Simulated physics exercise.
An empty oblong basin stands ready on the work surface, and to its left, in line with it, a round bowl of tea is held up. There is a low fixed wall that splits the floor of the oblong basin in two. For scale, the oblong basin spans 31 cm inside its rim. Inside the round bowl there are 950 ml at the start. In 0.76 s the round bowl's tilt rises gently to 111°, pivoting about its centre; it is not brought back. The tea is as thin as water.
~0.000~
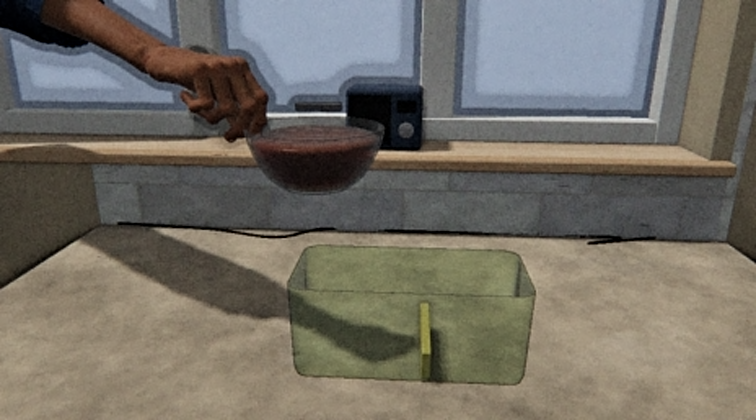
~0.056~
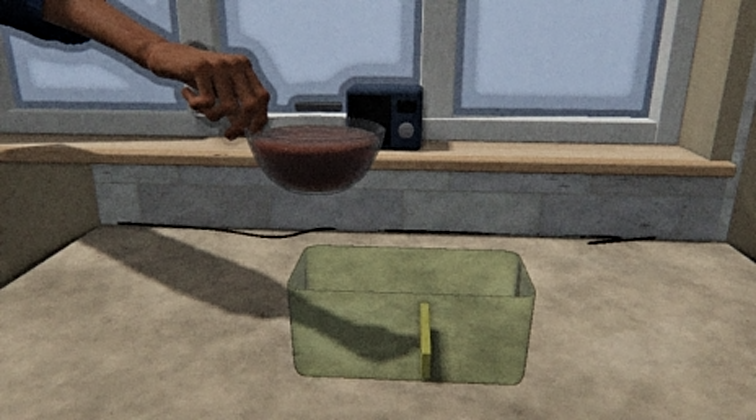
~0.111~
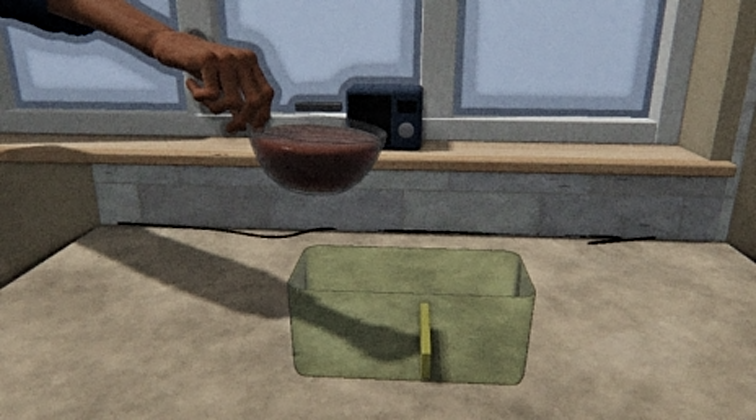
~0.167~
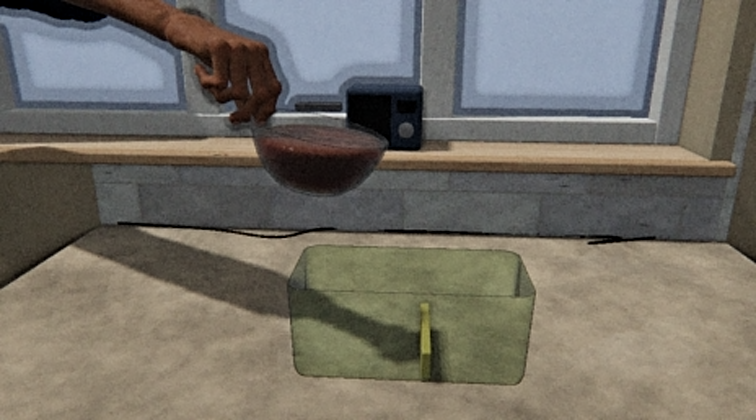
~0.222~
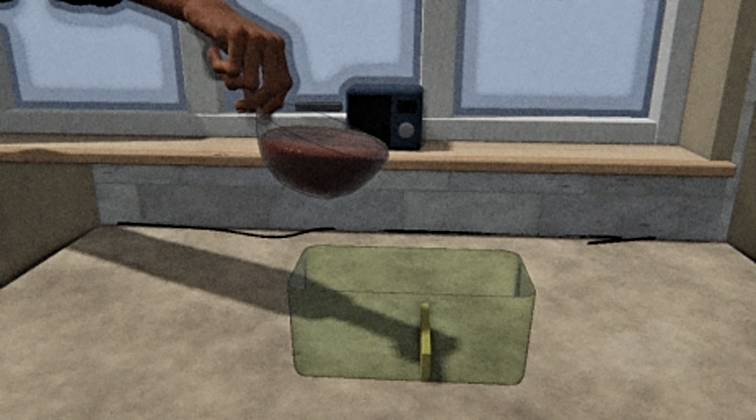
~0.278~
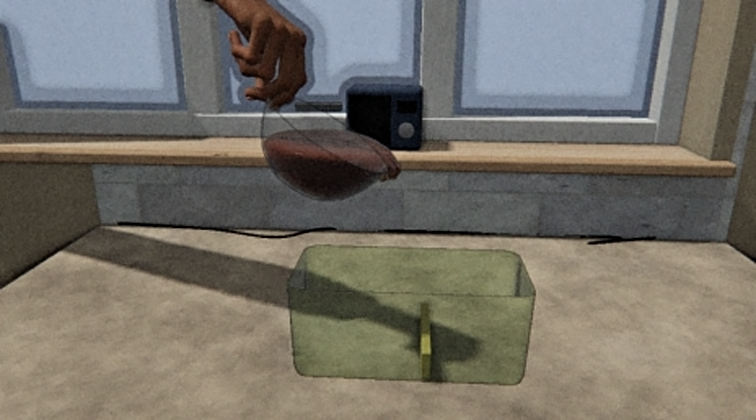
A hand tilting a clear round bowl of reddish-brown tea rightward above an empty green basin, liquid starting over the rim.
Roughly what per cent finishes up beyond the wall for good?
Roughly 41 per cent.
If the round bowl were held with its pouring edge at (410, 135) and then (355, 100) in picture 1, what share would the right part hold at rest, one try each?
Respectively 55 and 30 %.
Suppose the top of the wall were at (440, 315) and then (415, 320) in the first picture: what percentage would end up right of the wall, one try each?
In order, 25 and 60 per cent.
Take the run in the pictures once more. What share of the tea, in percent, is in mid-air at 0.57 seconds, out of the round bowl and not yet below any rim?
Close to 34 per cent, I'd say.
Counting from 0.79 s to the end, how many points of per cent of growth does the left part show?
Roughly 5 in a hundred.
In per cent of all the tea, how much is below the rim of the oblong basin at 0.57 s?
56 %, more or less.
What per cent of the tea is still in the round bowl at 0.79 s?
Near 0 percent, more or less.
By 0.57 s the tilt is 95° and 9 per cent is still to pour, 16 is left of the wall and 40 right of it.
By 0.79 s the tilt is 111° and 0 per cent is still to pour, 49 is left of the wall and 40 right of it.
By 1.01 s the tilt is 111° and 0 per cent is still to pour, 52 is left of the wall and 43 right of it.
By 1.26 s the tilt is 111° and 0 per cent is still to pour, 54 is left of the wall and 41 right of it.
At rest 54 per cent lies left of the wall, 41 right of it and 5 outside.
